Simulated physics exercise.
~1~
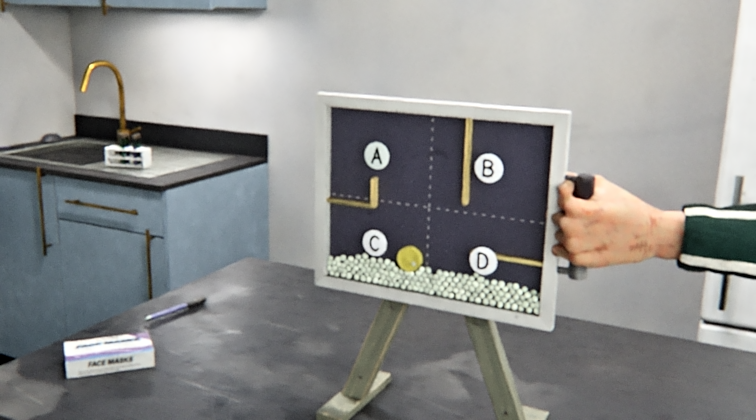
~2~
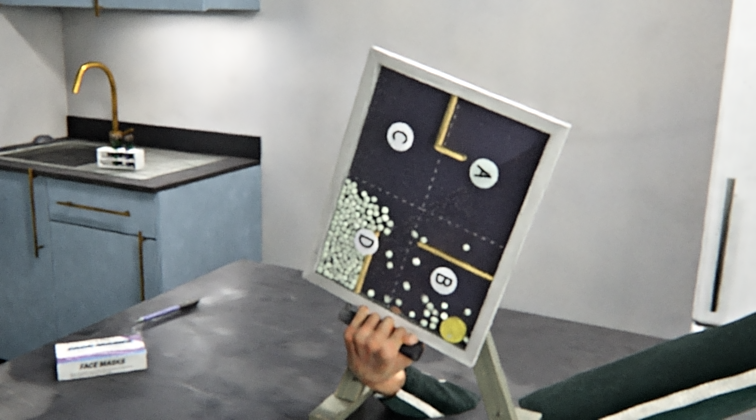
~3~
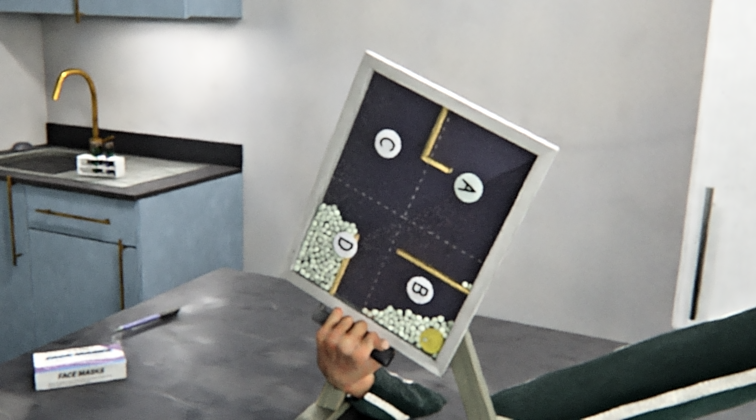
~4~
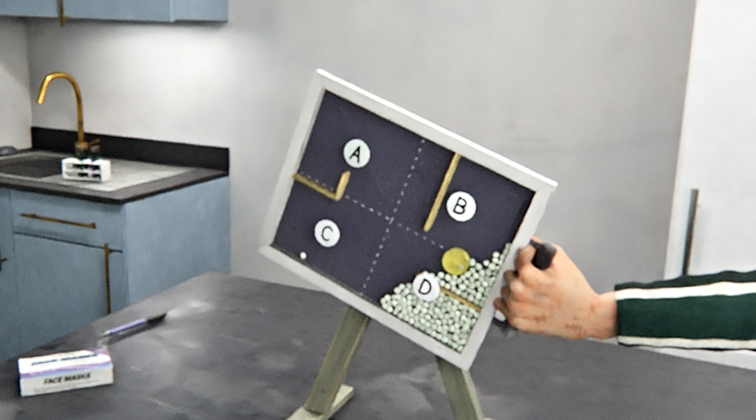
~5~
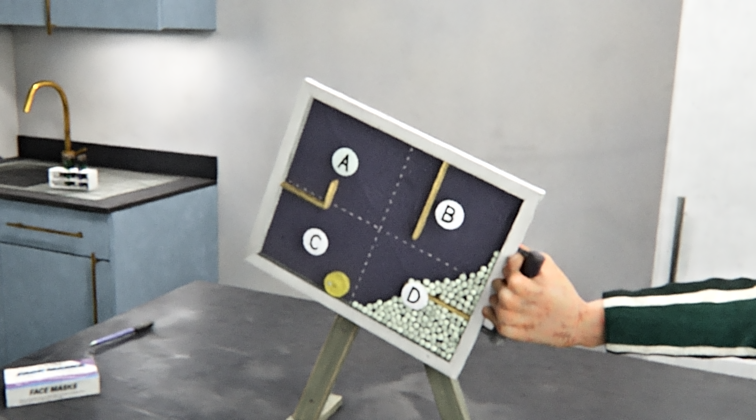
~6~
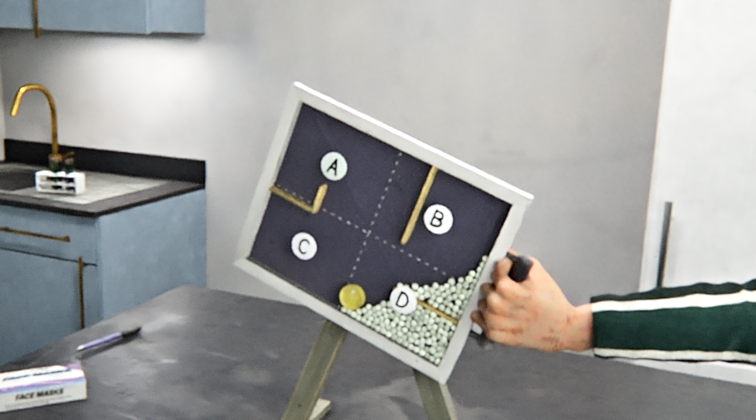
The clip shows a hand turning a framed case of white beads and a yellow disc steeply clockwise, spilling beads toward quarters D and B, then swinging it partway back, leaving it tilted with beads heaped mostly in D and the disc resting against their left edge.
